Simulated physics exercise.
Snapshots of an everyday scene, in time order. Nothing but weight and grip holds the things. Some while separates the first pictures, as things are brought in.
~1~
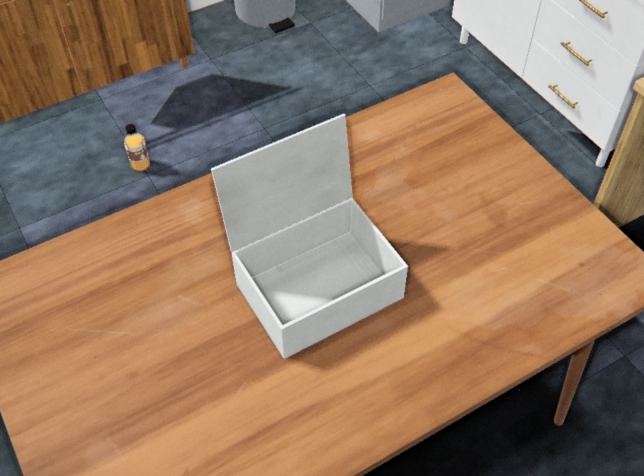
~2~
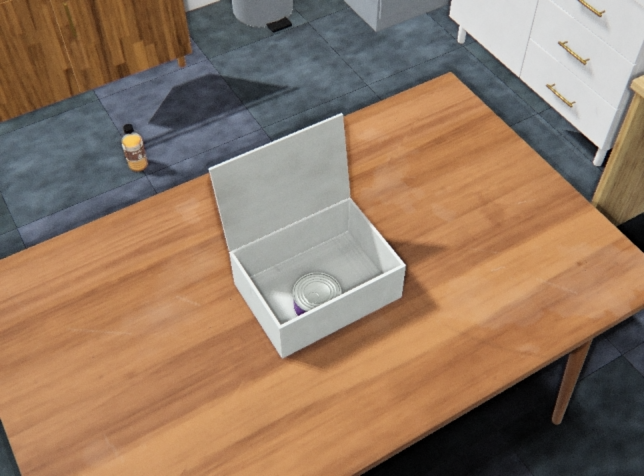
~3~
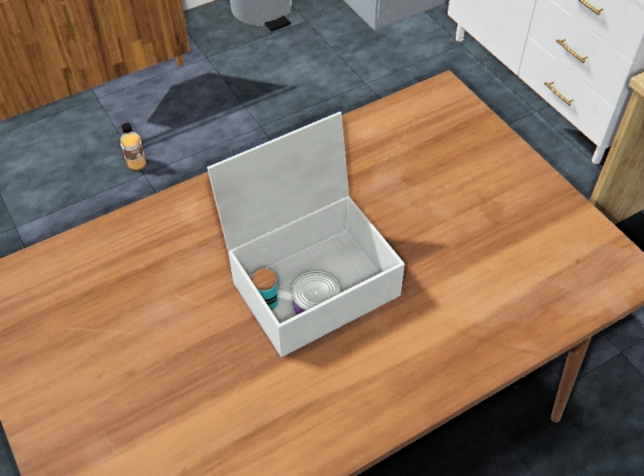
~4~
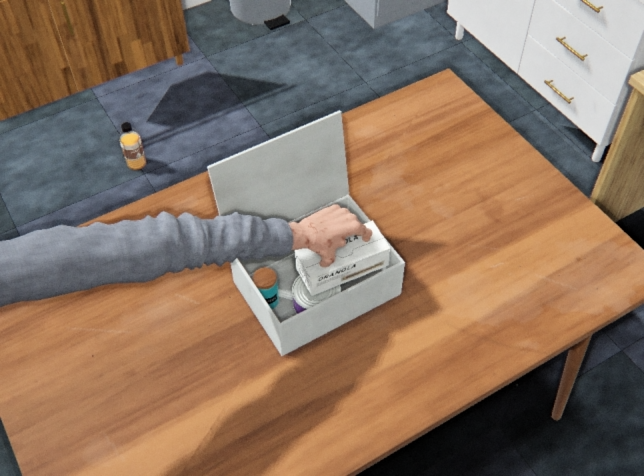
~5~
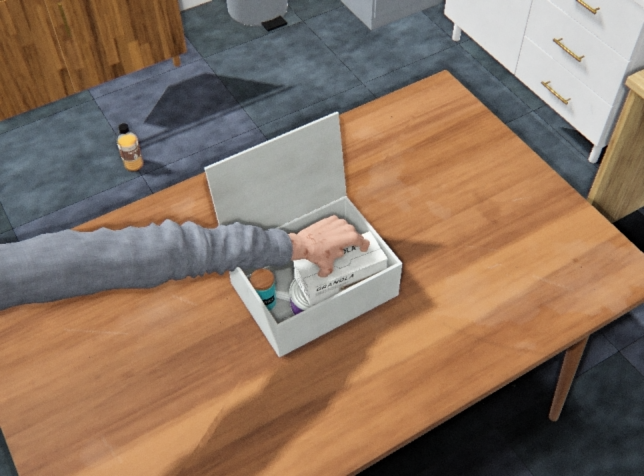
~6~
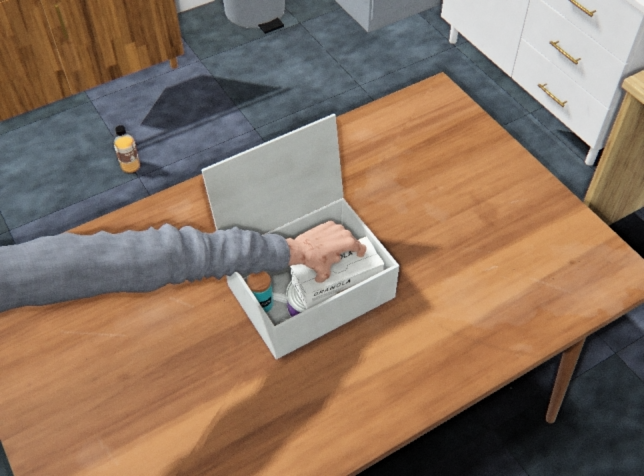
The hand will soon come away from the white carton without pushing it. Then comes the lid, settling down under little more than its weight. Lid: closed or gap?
Gap.
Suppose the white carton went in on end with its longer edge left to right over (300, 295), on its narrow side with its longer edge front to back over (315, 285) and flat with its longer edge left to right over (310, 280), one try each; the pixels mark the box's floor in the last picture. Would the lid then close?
Case one, the lid is kept from closing; case two, it lies closed; case three, it lies closed.
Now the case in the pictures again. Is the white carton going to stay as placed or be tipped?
Once everything settles, the white carton ends up at a slant.
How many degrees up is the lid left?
About 16° above the rim.
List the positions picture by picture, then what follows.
In the first frame, the last thing is not in view yet.
In the second frame, the last thing is not in view yet.
In the third frame, the last thing is not in view yet; turquoise shaker (266, 290).
The fourth frame shows still above its spot; white carton (343, 258); turquoise shaker (266, 289).
The fifth frame shows still above its spot; white carton (341, 268); turquoise shaker (263, 290).
The sixth frame shows put in, still held; white carton (337, 273); turquoise shaker (260, 292).
Then, 1.10 s after the last picture, lid starting down; white carton tipped 31° from how it was near (342, 275).
Then, 1.50 s after the last picture, lid 70° above the rim; white carton tipped 30° from how it was near (342, 275).
Then, 1.70 s after the last picture, lid 46° above the rim; white carton tipped 30° from how it was near (342, 275).
Then, 1.80 s after the last picture, lid 29° above the rim; white carton tipped 30° from how it was near (342, 275).
At rest, lid 16° above the rim; left askew, white carton; the other 2 in place. Seen from the same camera at the end, white carton near (342, 275).
